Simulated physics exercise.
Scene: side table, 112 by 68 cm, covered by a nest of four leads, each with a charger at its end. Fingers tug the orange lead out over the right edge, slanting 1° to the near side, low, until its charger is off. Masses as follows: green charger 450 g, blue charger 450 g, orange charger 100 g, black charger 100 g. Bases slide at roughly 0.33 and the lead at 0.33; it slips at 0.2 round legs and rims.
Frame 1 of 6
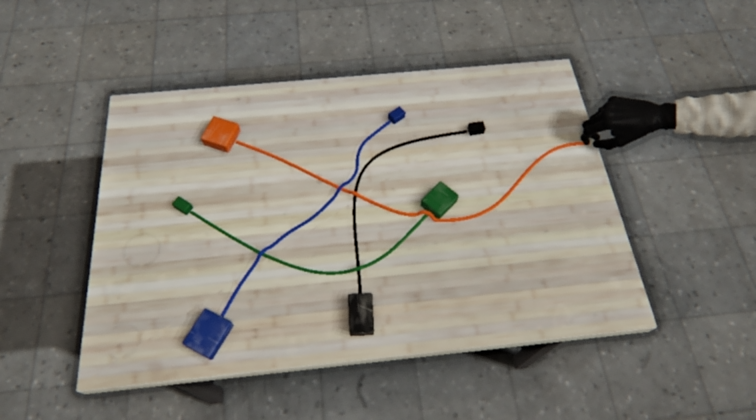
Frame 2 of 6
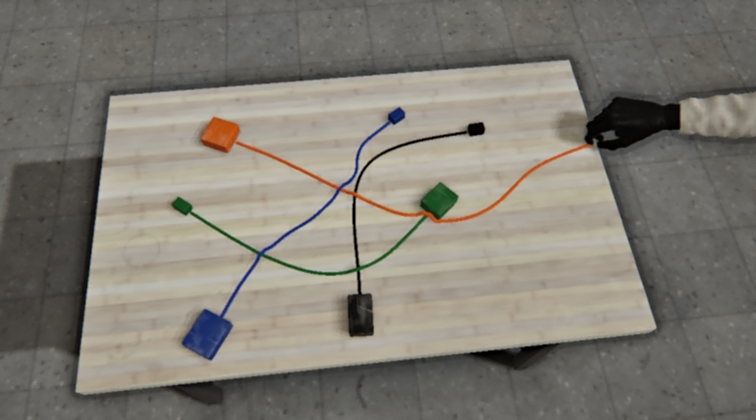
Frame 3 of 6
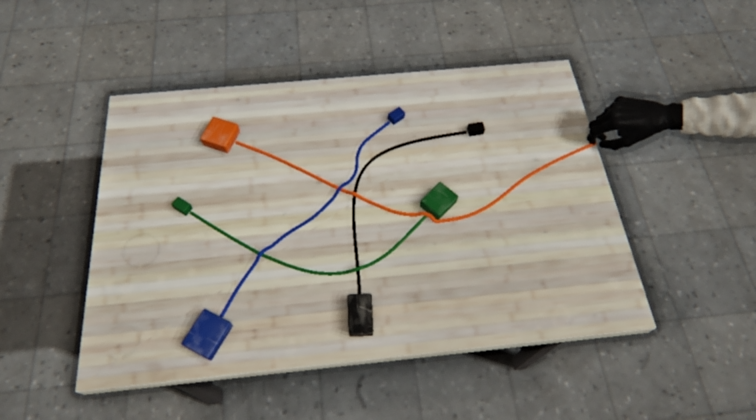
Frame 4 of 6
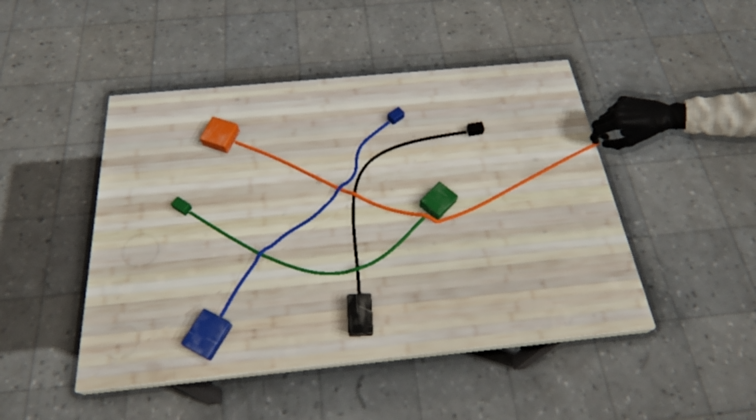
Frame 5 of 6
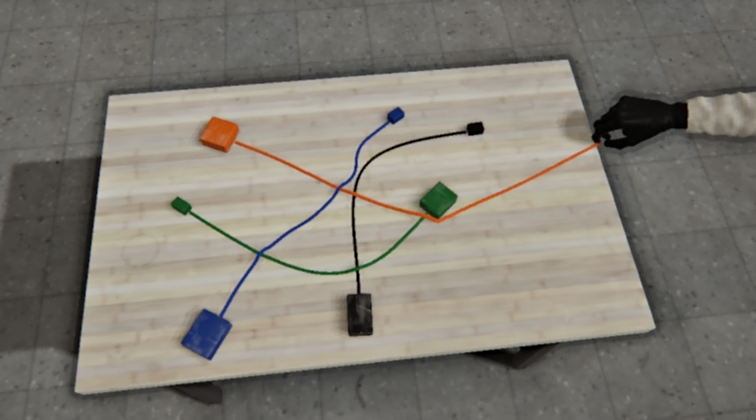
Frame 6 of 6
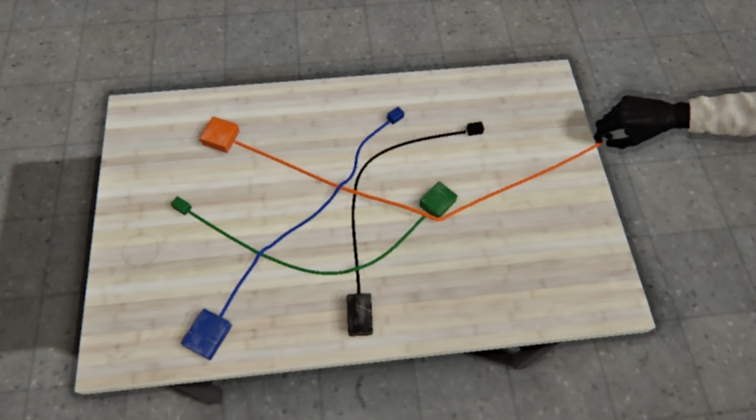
In this clip, a black-gloved hand at the right edge of a wooden table pulls an orange cord slightly outward, drawing its slack into a straighter line against the green block, while the blocks and other cords stay nearly still.
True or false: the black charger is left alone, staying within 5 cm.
True.
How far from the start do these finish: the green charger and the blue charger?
Green charger: 8 cm; blue charger: 6 cm.
Next, the orange lead's tail end at (355, 190); orange charger 30 cm off its start.
Then, the orange lead's tail end at (496, 235); orange charger 62 cm off its start, blue plug 30 cm off its start, green charger 8 cm off its start.
After that, the orange lead has left the top; orange charger over the edge, blue plug on its side, 49 cm off its start at (546, 276), green charger 8 cm off its start at (475, 192).
Later, the orange lead has left the top; orange charger over the edge, blue plug on its side, 49 cm off its start, green charger 8 cm off its start.
At the end, the orange lead has left the top; black charger 0 cm off its start at (360, 312), orange charger over the edge, blue plug on its side, 49 cm off its start at (546, 276), green charger 8 cm off its start at (475, 192).
